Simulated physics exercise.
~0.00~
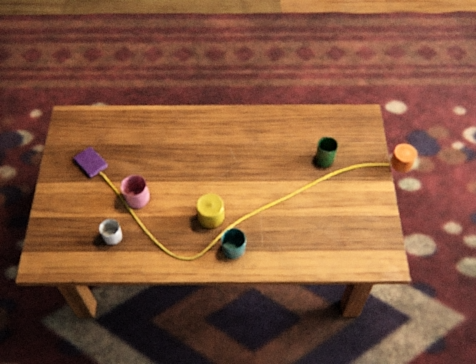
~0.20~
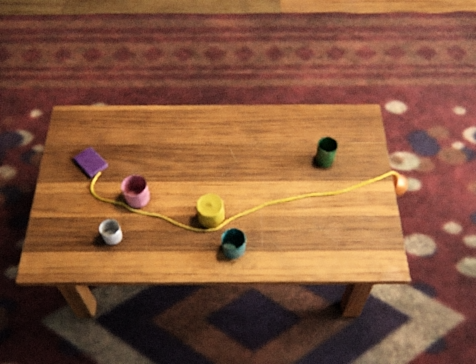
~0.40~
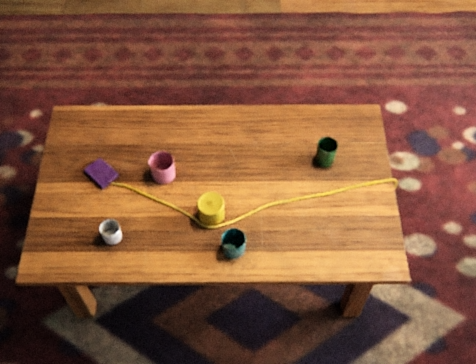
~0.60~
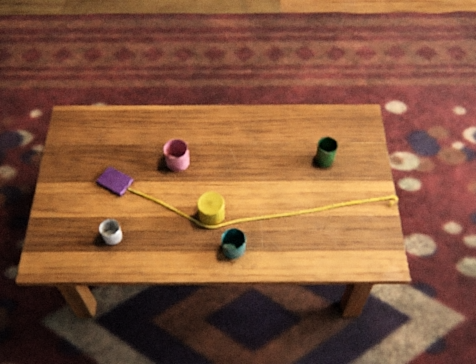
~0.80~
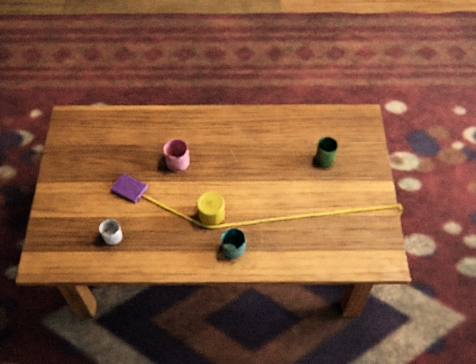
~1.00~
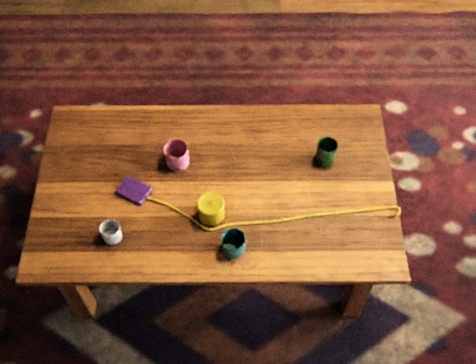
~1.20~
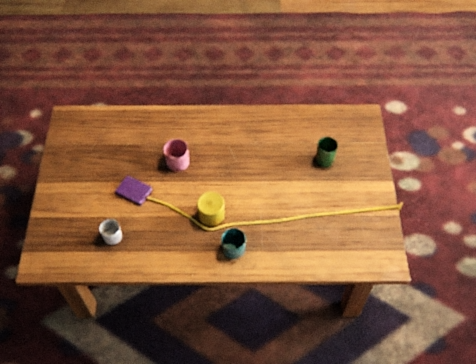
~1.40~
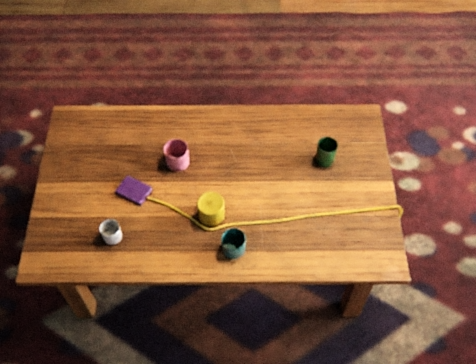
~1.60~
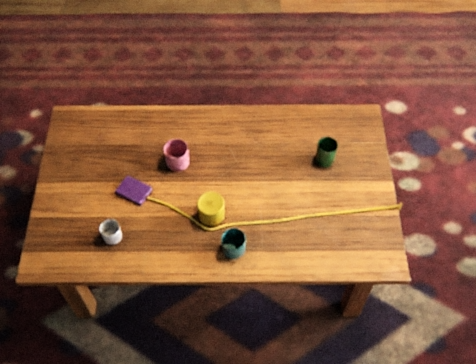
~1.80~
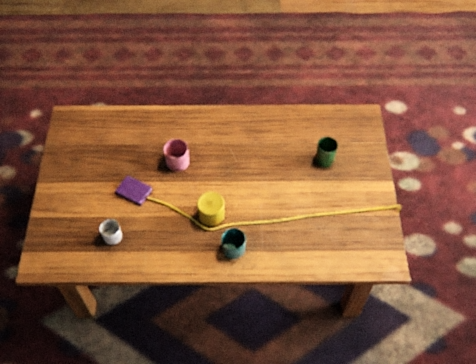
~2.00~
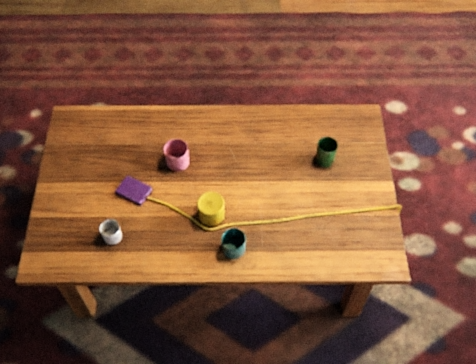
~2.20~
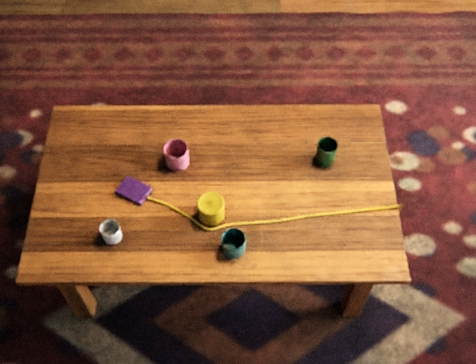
On a wooden table, a falling orange object's cord drags a purple block, nudging a pink cup.
